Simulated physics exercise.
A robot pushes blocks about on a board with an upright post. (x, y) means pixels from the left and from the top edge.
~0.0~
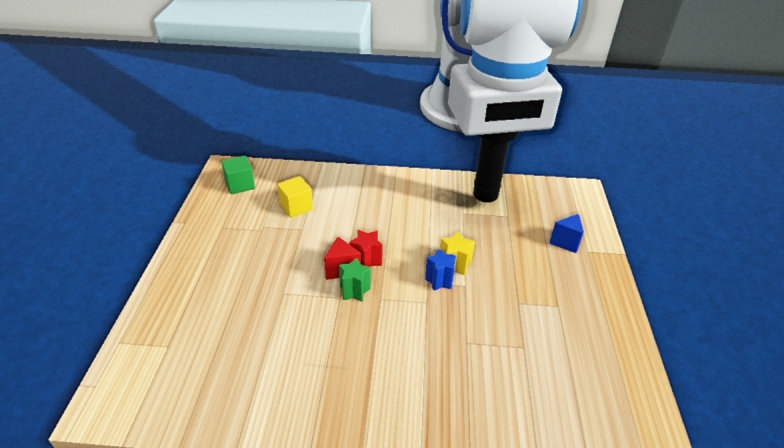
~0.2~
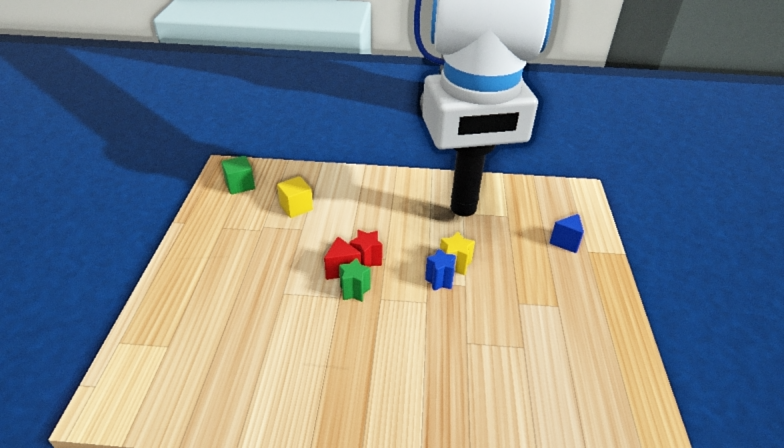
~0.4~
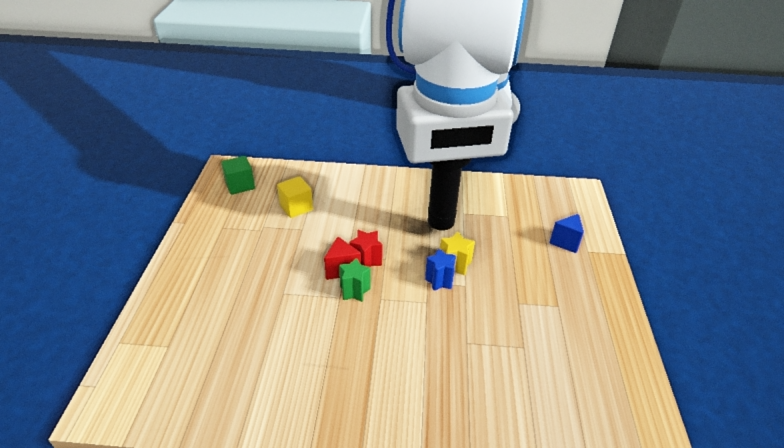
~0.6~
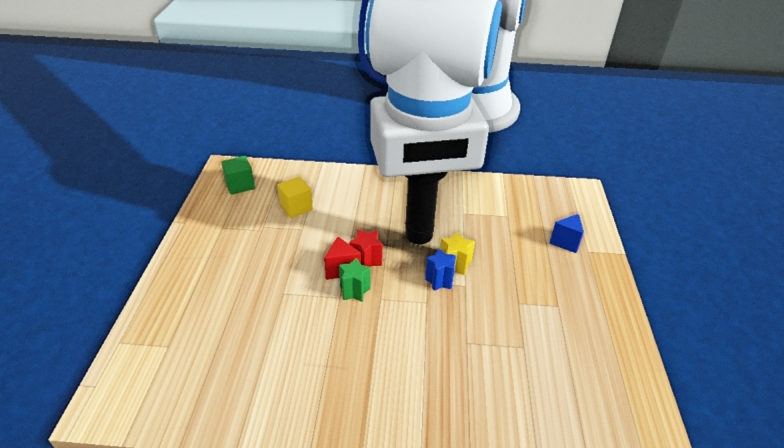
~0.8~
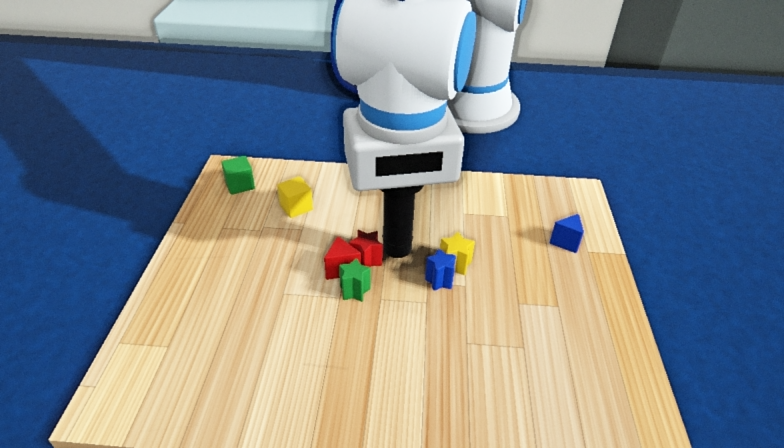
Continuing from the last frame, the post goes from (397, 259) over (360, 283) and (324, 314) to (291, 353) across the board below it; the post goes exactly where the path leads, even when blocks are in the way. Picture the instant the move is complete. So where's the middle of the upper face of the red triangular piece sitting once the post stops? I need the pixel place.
At roughly (307, 251).
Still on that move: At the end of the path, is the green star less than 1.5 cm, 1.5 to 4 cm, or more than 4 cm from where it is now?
Travels over 4 cm.
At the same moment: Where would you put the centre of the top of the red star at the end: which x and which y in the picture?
Its top centre lands on (335, 253).
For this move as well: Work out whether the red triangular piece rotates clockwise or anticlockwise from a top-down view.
It goes round the way clock hands do.
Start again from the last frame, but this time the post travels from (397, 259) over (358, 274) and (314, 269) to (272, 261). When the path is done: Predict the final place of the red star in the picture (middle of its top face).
The red star ends near (246, 231).
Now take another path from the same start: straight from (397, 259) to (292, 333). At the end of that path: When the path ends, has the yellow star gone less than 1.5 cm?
Yes, it checks out.
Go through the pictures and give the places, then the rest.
In the first picture, tip of the post (486, 196), middles of tops, red triangular piece (341, 249), green star (354, 269), red star (366, 239), blue star (442, 259).
In the second picture, post (463, 209), nothing pushed.
In the third picture, post (441, 223), nothing pushed.
In the fourth picture, post (419, 236), nothing pushed.
In the fifth picture, post (397, 249), red triangular piece (341, 249), green star (354, 269), red star (366, 239), blue star (442, 259).
On the path given first. One third of the way, post (359, 274); red triangular piece (312, 252), turned 45° clockwise; green star (342, 278); red star (338, 250), turned 50° clockwise.
Two thirds of the way, post (323, 304); red triangular piece (307, 251), turned 50° clockwise; green star (303, 311); red star (335, 253), turned 75° clockwise.
At the end, post (290, 343); red triangular piece (307, 251), turned 50° clockwise; green star (265, 352); red star (335, 253), turned 75° clockwise; blue star unmoved.
